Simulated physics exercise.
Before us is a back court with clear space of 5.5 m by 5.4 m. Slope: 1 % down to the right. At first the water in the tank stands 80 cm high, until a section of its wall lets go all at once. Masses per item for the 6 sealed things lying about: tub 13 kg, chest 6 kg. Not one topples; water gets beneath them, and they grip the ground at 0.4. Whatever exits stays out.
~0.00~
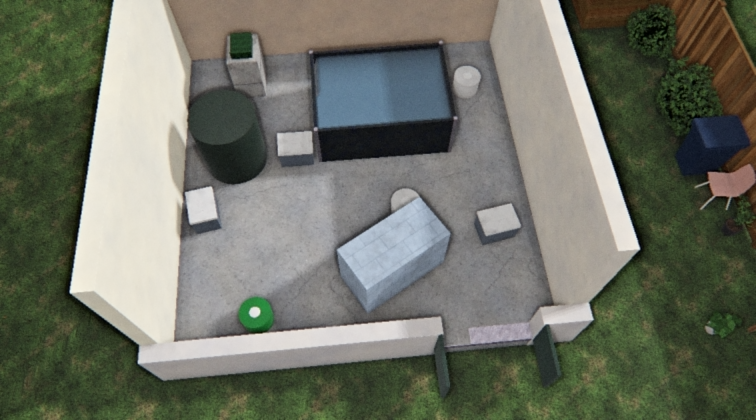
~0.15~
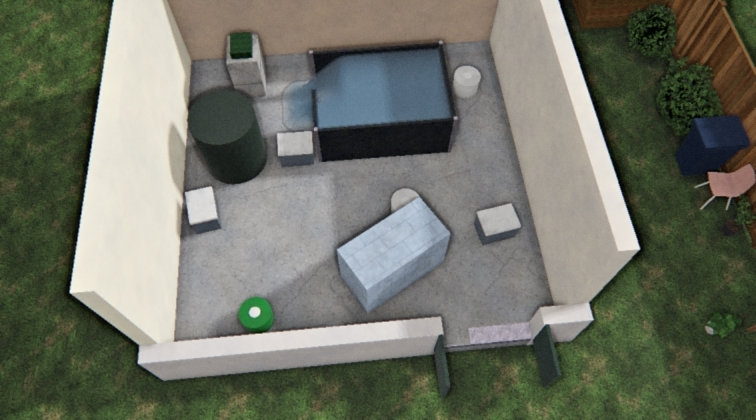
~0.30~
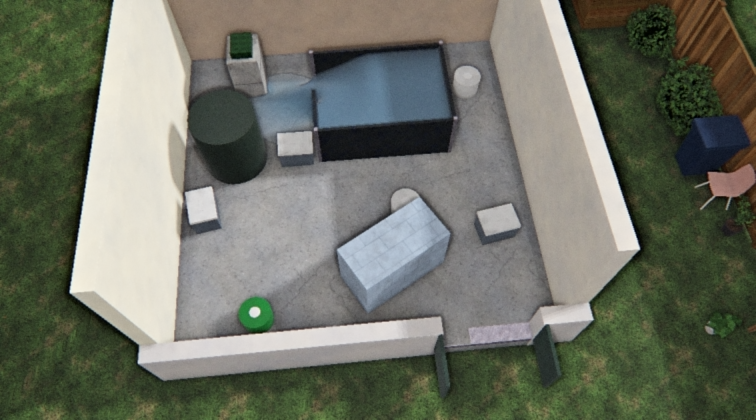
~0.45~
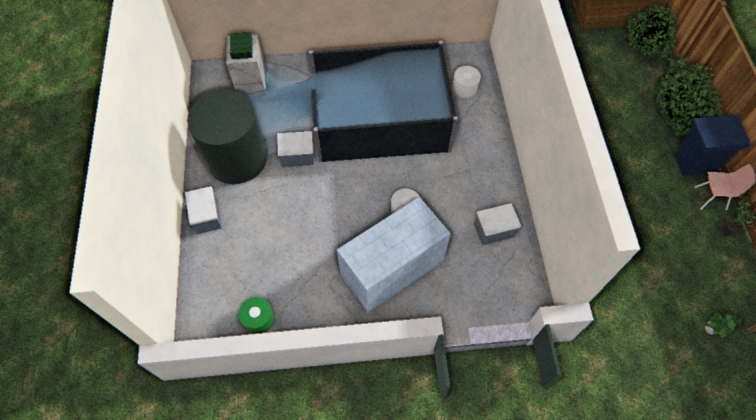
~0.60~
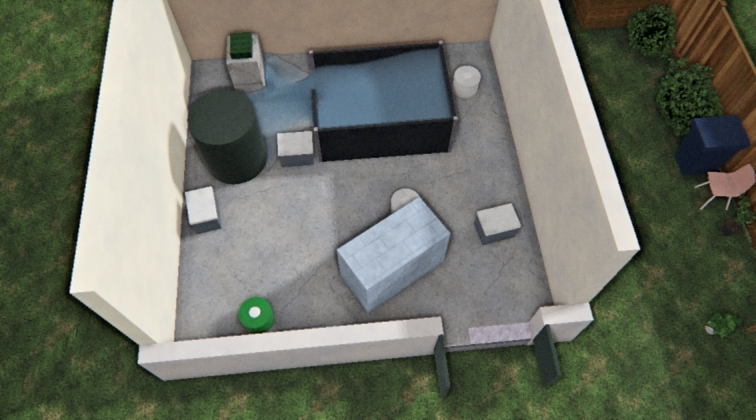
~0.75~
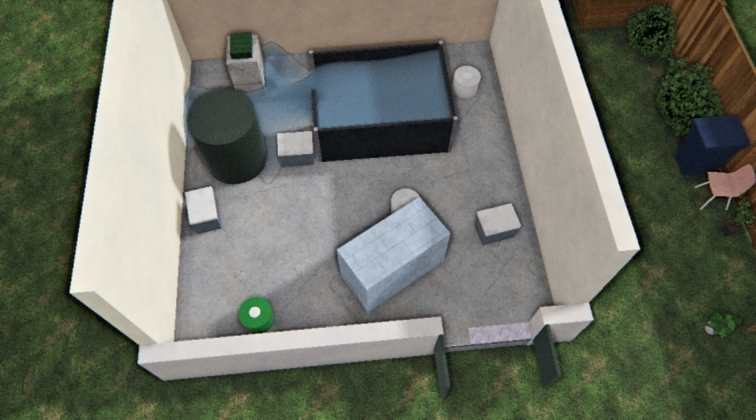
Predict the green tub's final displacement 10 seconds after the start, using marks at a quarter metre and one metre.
It is left a long distance off.
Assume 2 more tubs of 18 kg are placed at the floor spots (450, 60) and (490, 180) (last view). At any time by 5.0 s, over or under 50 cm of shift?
So that's across the line and then behind the line.
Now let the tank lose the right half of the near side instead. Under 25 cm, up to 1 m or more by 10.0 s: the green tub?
The green tub simply inches along.
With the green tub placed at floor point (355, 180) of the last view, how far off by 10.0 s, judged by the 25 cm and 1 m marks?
By that time it keeps its spot.
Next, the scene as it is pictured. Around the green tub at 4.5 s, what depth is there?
12 cm, roughly.
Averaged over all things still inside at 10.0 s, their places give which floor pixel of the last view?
Centre of the remaining things: Roughly (412, 228).
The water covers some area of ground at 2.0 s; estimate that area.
That flooded area is roughly 13 m2.
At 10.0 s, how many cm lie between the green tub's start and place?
140 centimetres.
After 2.0 s the green tub is near (255, 312), 0.0 m from its start, aground; 0 of 6 are out; 0 afloat.
After 4.5 s the green tub is near (355, 314), 1.4 m from its start, afloat; 0 of 6 are out; 2 afloat.
After 7.0 s the green tub is near (355, 315), 1.4 m from its start, aground; 0 of 6 are out; 3 afloat.
After 10.0 s the green tub is near (355, 315), 1.4 m from its start, afloat; 0 of 6 are out; 6 afloat.
